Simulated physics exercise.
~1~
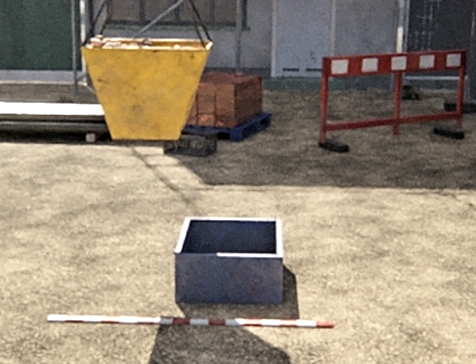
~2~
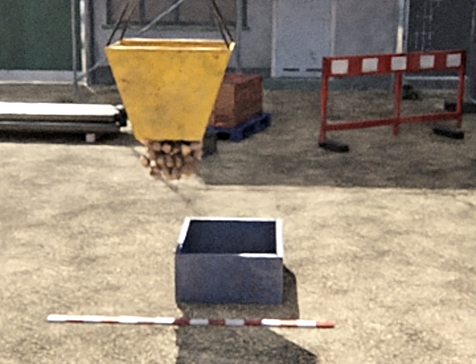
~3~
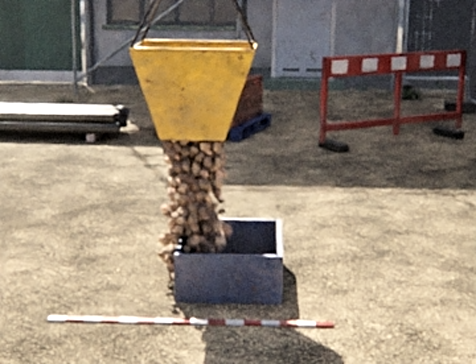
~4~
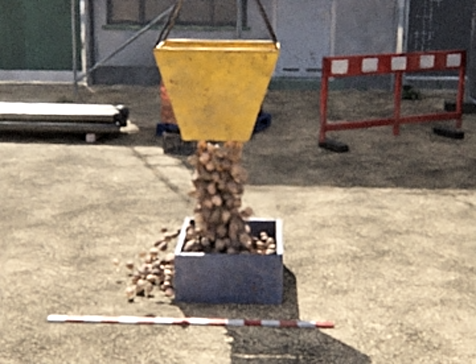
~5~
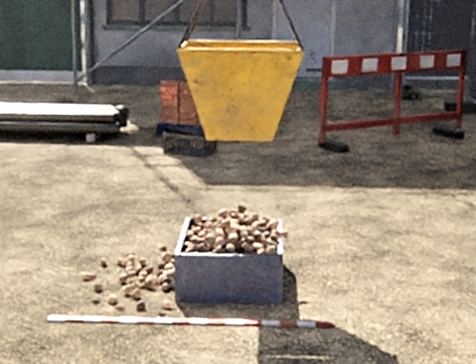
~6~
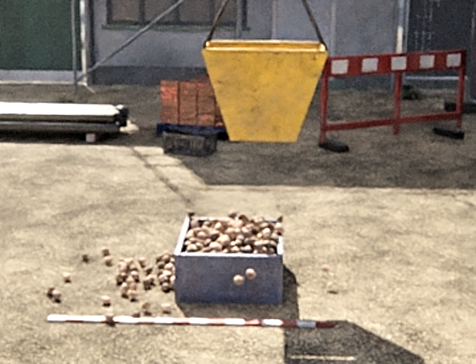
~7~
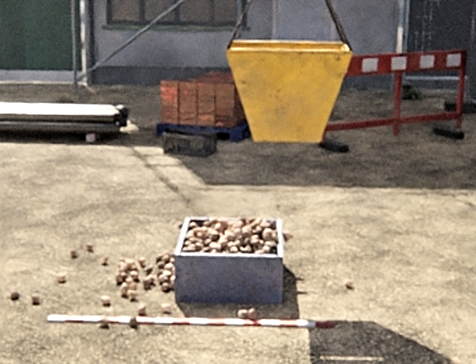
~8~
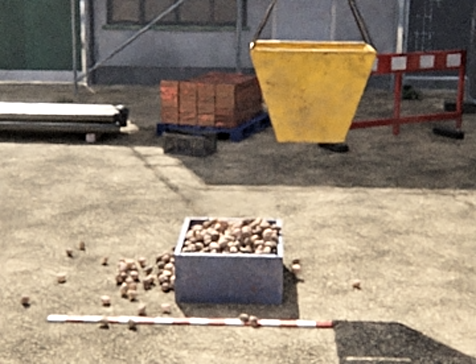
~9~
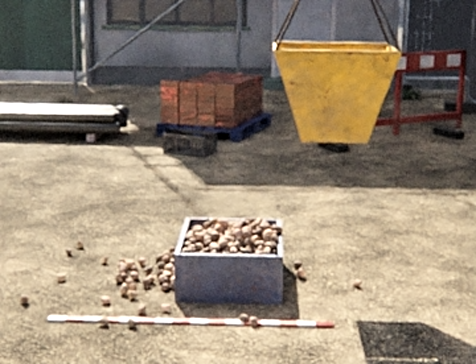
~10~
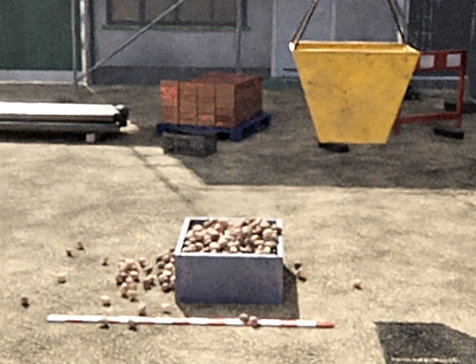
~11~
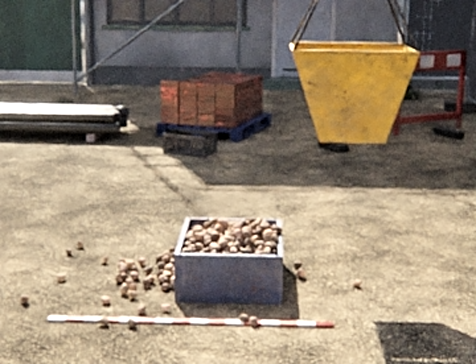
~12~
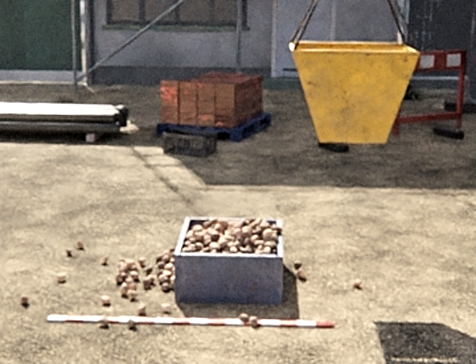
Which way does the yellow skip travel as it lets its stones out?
The yellow skip travels to the right, passing above the bin and stopping on the right side of the view.
